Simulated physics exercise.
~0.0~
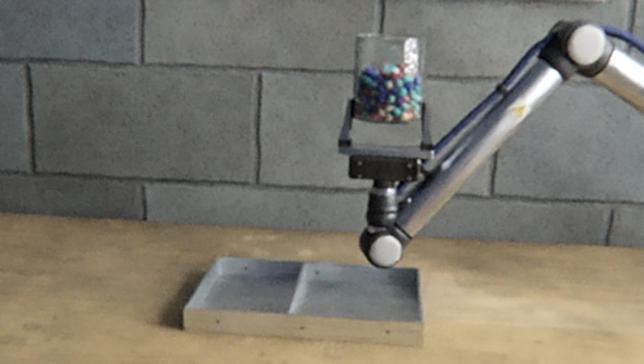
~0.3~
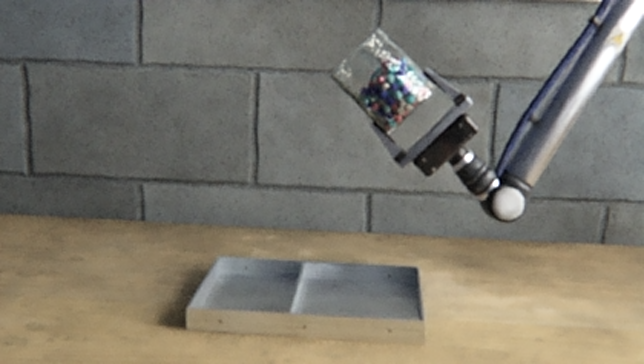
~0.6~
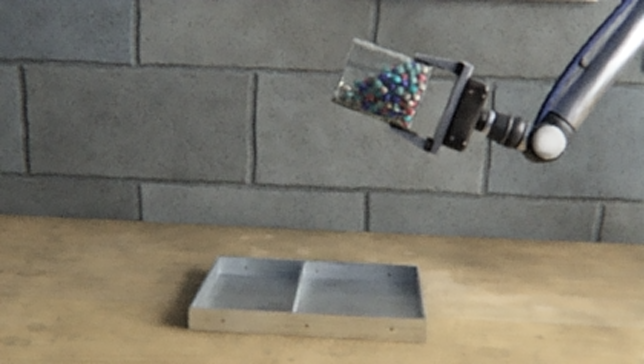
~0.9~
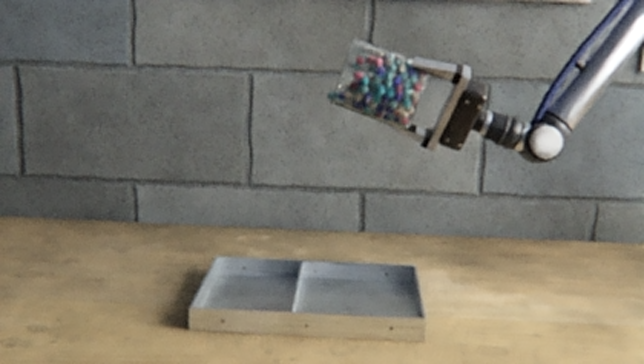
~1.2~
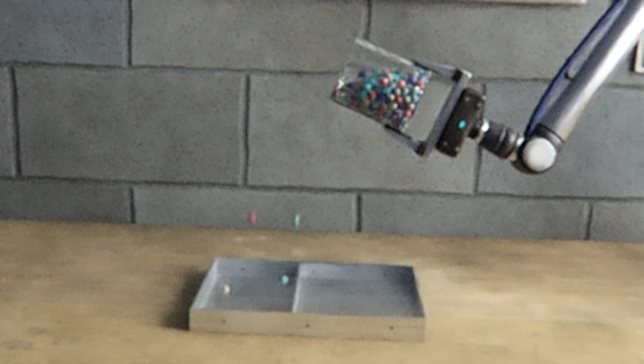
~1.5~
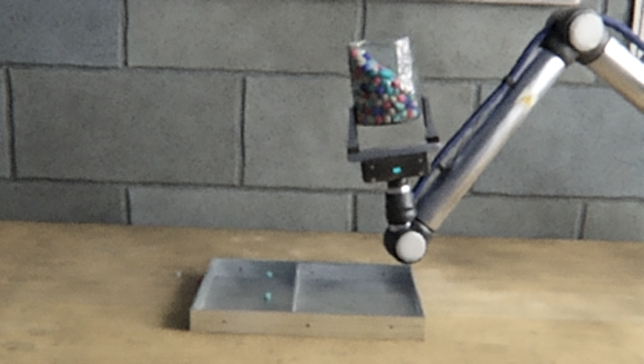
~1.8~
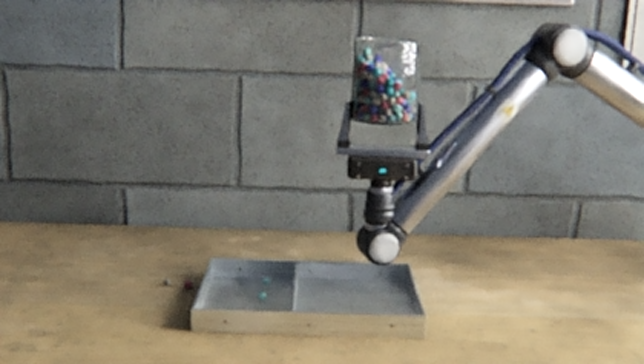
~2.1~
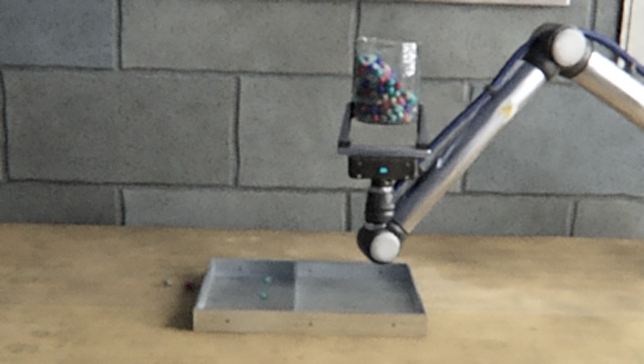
A robotic arm holds up a clear cup partly filled with small, round, multicoloured sweets, above a shallow grey tray split into two parts on a wooden table. The arm swings the cup up and to the right, tipping its mouth toward the left until it lies nearly on its side. The sweets shift inside the cup, and a few drop out toward the left part of the tray. The arm then lowers and turns the cup upright again. It ends holding the cup still, with nearly all the sweets inside and only a few stray ones in and beside the tray.
